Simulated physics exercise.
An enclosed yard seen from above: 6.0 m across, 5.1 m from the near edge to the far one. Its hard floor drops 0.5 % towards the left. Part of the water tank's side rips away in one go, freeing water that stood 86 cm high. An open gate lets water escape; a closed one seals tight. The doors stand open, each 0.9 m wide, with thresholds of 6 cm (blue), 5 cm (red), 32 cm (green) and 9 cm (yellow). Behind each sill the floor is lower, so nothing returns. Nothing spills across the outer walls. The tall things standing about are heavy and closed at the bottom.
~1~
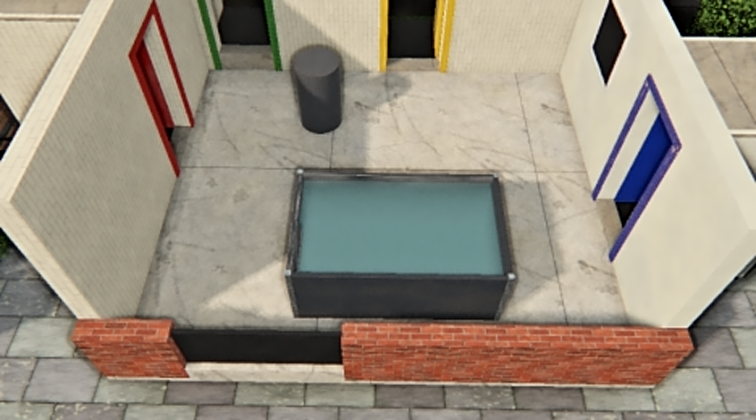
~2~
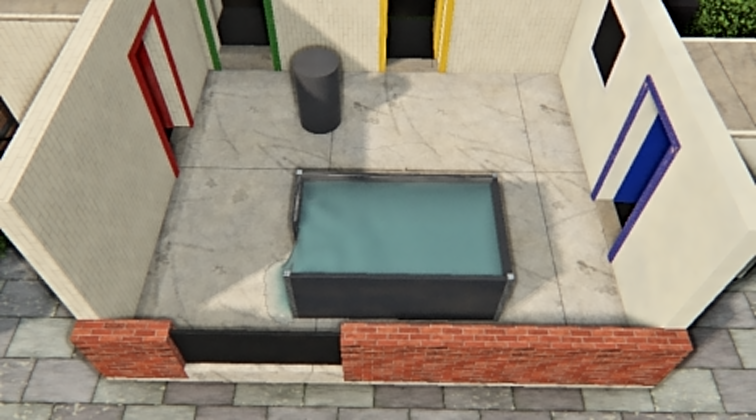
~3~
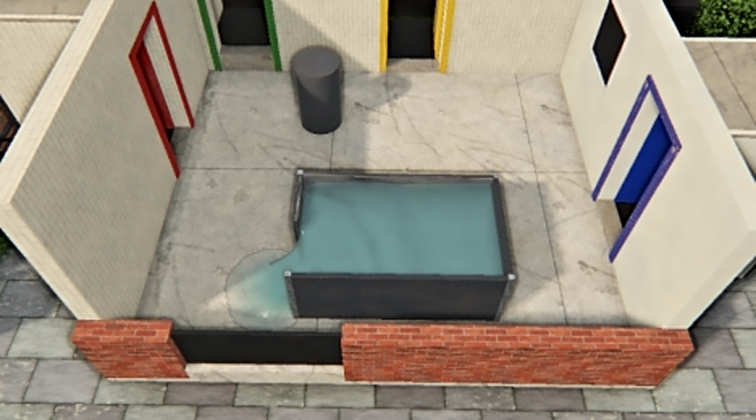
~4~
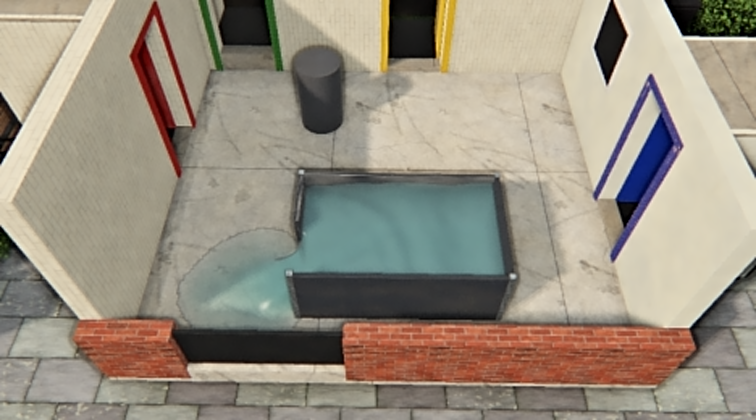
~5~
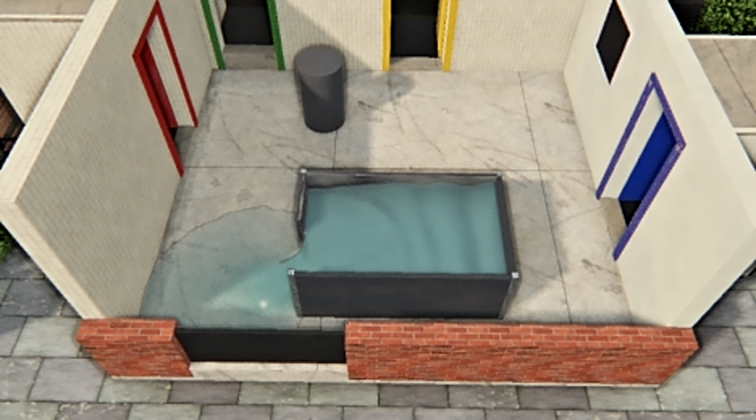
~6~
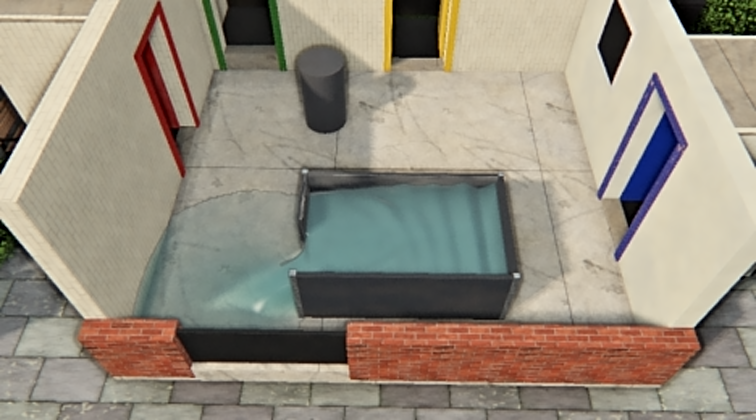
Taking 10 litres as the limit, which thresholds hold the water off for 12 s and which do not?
Within that time: At the blue door it passes the limit; at the red door it passes the limit; at the green door it does not reach the limit; at the yellow door it does not reach the limit.
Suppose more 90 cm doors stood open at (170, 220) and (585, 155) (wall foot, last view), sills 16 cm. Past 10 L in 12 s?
In turn: Over, below.
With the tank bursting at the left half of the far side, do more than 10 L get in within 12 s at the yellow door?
Against that limit: Yellow past it.
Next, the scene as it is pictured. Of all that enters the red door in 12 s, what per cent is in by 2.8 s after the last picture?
About 20 per cent.
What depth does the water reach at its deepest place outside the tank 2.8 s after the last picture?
Roughly 31 cm.
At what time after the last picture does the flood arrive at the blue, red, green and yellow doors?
Blue 4.5 s, red 0.5 s, green 1.5 s, yellow 2.6 s.
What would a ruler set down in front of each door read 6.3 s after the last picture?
Depths in cm: Blue 10, red 8, green 19, yellow 7.
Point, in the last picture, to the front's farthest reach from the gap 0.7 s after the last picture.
At about (199, 123).
Then, 0.7 s after the last picture water covers 20 % of the floor and is deepest (60 cm) near (133, 348); blue door not reached, red door 7 cm at the sill, 0 L in, green door not reached, yellow door not reached.
Then, 1.5 s after the last picture water covers 30 % of the floor and is deepest (48 cm) near (137, 334); blue door not reached, red door 11 cm at the sill, 4 L in, green door 5 cm at the sill, 0 L in, yellow door not reached.
Then, 2.8 s after the last picture water covers 50 % of the floor and is deepest (31 cm) near (288, 72); blue door not reached, red door 9 cm at the sill, 22 L in, green door 26 cm at the sill, 0 L in, yellow door 4 cm at the sill, 0 L in.
Then, 6.3 s after the last picture water covers 90 % of the floor and is deepest (20 cm) near (133, 348); blue door 10 cm at the sill, 4 L in, red door 8 cm at the sill, 45 L in, green door 19 cm at the sill, 0 L in, yellow door 7 cm at the sill, 0 L in.
Then, 11.3 s after the last picture water covers 100 % of the floor and is deepest (16 cm) near (335, 323); blue door 12 cm at the sill, 37 L in, red door 9 cm at the sill, 109 L in, green door 9 cm at the sill, 0 L in, yellow door 6 cm at the sill, 0 L in.
